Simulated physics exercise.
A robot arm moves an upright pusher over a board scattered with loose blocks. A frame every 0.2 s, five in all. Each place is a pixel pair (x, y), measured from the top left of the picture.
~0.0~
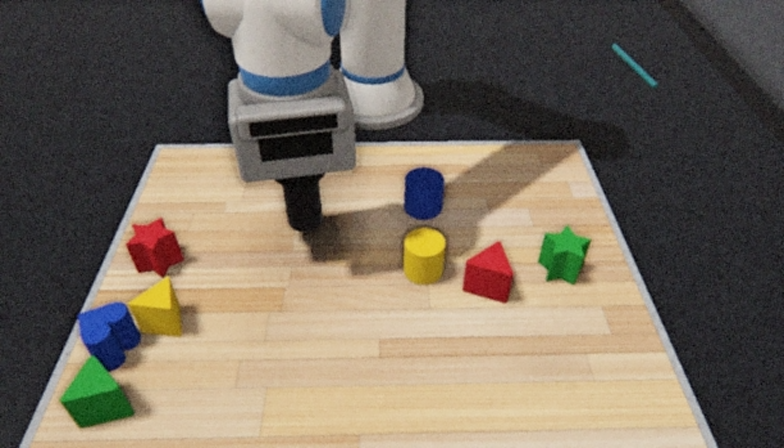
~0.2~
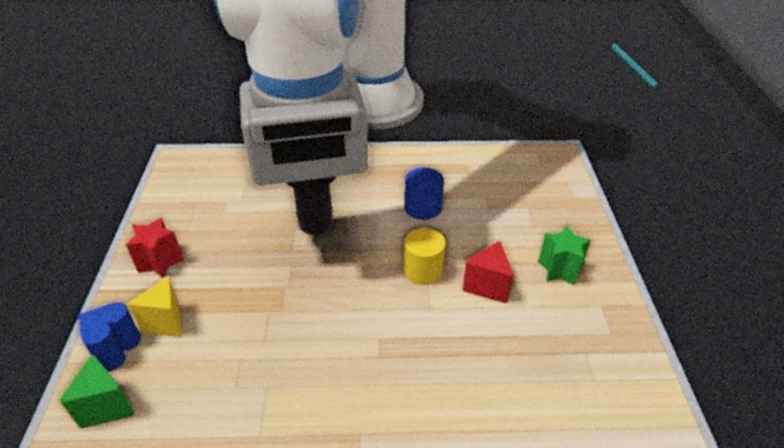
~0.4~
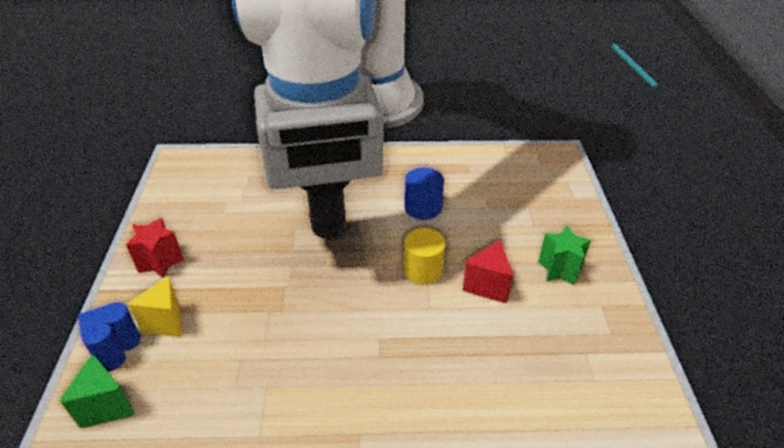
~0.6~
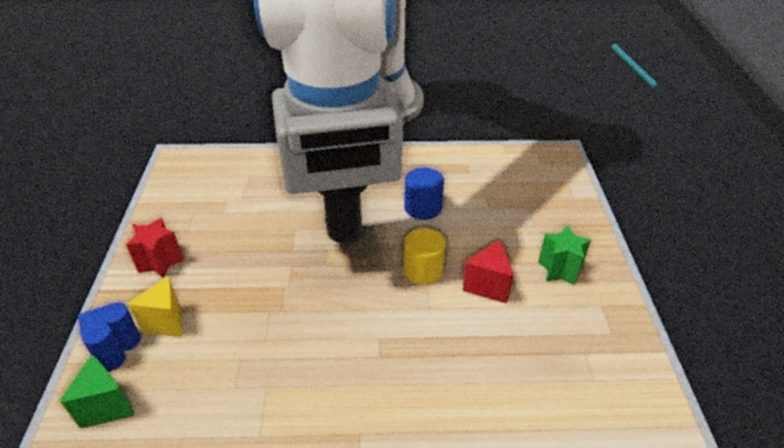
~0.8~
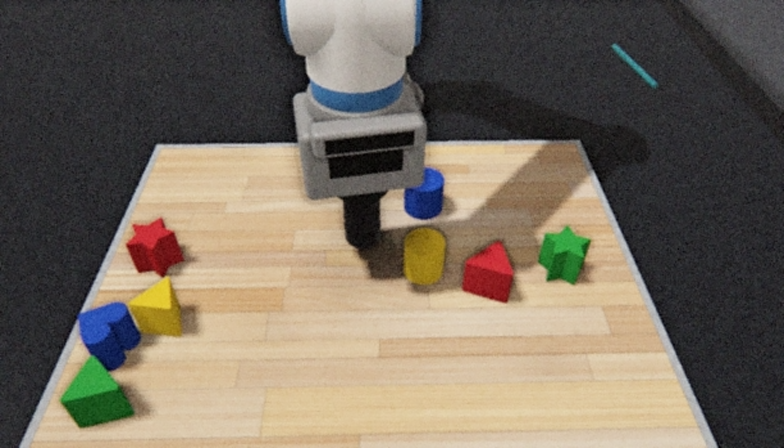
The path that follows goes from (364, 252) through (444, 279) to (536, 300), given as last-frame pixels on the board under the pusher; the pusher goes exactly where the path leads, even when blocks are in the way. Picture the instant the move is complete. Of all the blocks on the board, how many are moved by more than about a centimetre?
There will be two blocks displaced.
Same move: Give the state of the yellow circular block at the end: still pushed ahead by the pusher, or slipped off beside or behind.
That block remains ahead.
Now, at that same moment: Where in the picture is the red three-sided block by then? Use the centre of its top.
At the end it should sit near (625, 291).
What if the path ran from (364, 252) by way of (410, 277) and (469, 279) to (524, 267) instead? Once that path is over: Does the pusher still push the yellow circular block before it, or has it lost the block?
The block sits ahead of the pusher.
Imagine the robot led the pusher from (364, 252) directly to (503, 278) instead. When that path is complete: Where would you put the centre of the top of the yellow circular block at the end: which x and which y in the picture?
The middle of the upper face of the yellow circular block will lie at about (492, 275) in the picture.
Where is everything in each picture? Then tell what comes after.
The first picture shows pusher tip (306, 221); block tops, yellow circular block (425, 241); red three-sided block (493, 258); green star block (569, 241).
The second picture shows pusher (316, 224); blocks unchanged.
The third picture shows pusher (329, 228); blocks unchanged.
The fourth picture shows pusher (345, 232); blocks unchanged.
The fifth picture shows pusher (363, 237); yellow circular block (425, 241); red three-sided block (493, 258); green star block (569, 241).
What follows on the original path. One third of the way, pusher (417, 258); yellow circular block (457, 249).
Two thirds of the way, pusher (479, 272); yellow circular block (521, 268); red three-sided block (559, 277), turned 45° anticlockwise.
At the end, pusher (540, 286); yellow circular block (586, 280); red three-sided block (625, 291), turned 20° anticlockwise; green star block in place.
